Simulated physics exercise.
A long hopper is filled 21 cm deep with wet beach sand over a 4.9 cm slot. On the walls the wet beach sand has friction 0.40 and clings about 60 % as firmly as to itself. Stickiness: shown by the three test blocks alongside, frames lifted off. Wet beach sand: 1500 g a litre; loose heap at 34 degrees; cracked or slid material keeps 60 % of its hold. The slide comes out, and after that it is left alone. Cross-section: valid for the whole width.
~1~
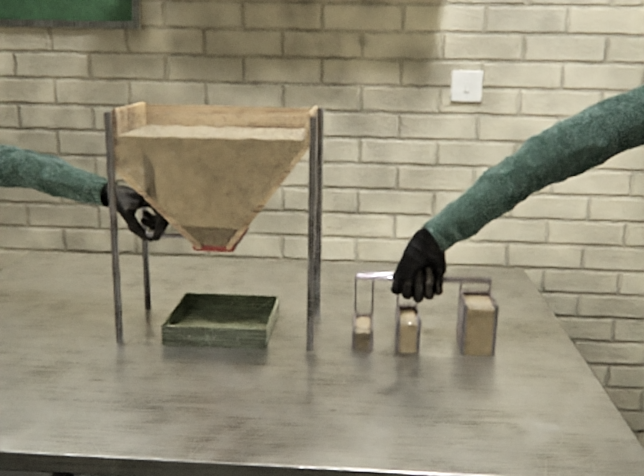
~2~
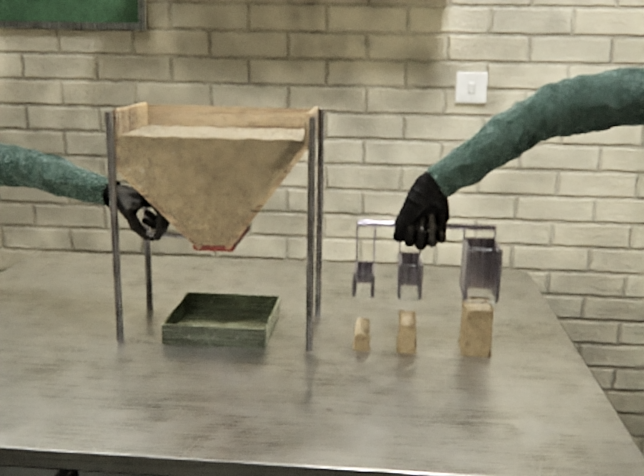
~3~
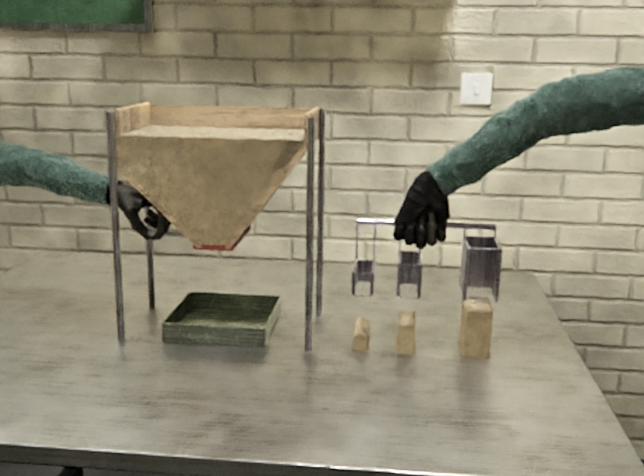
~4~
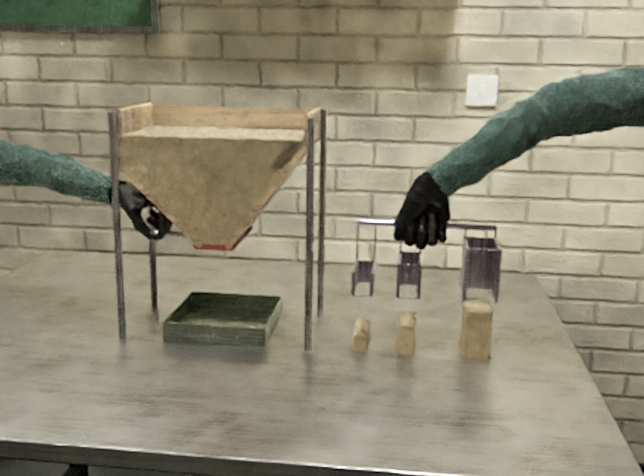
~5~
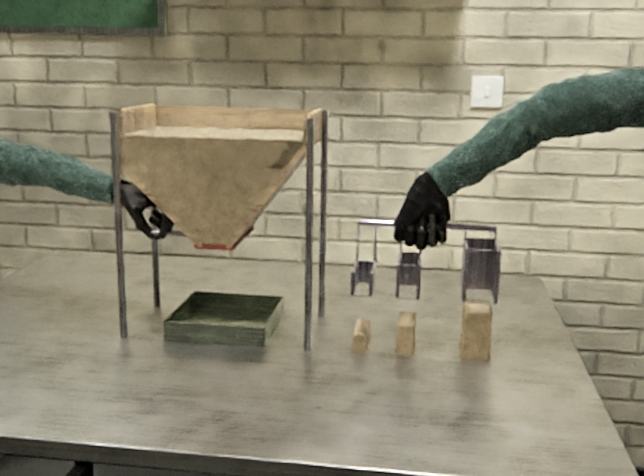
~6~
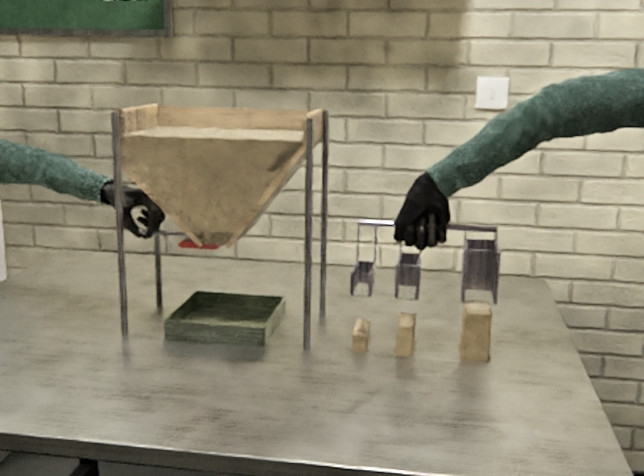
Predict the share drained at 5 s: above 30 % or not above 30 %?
Not above 30 %.
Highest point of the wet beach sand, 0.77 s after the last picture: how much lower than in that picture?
The difference comes to roughly 0.0 cm.
Another 0.35 s on from the sixth picture, 0 % has run out.
Another 0.77 s on from the sixth picture, 0 % has run out.
Another 1.18 s on from the sixth picture, 0 % has run out.
Another 1.60 s on from the sixth picture, 0 % has run out.
Another 4.90 s on from the sixth picture, at the end, 0 % has run out.
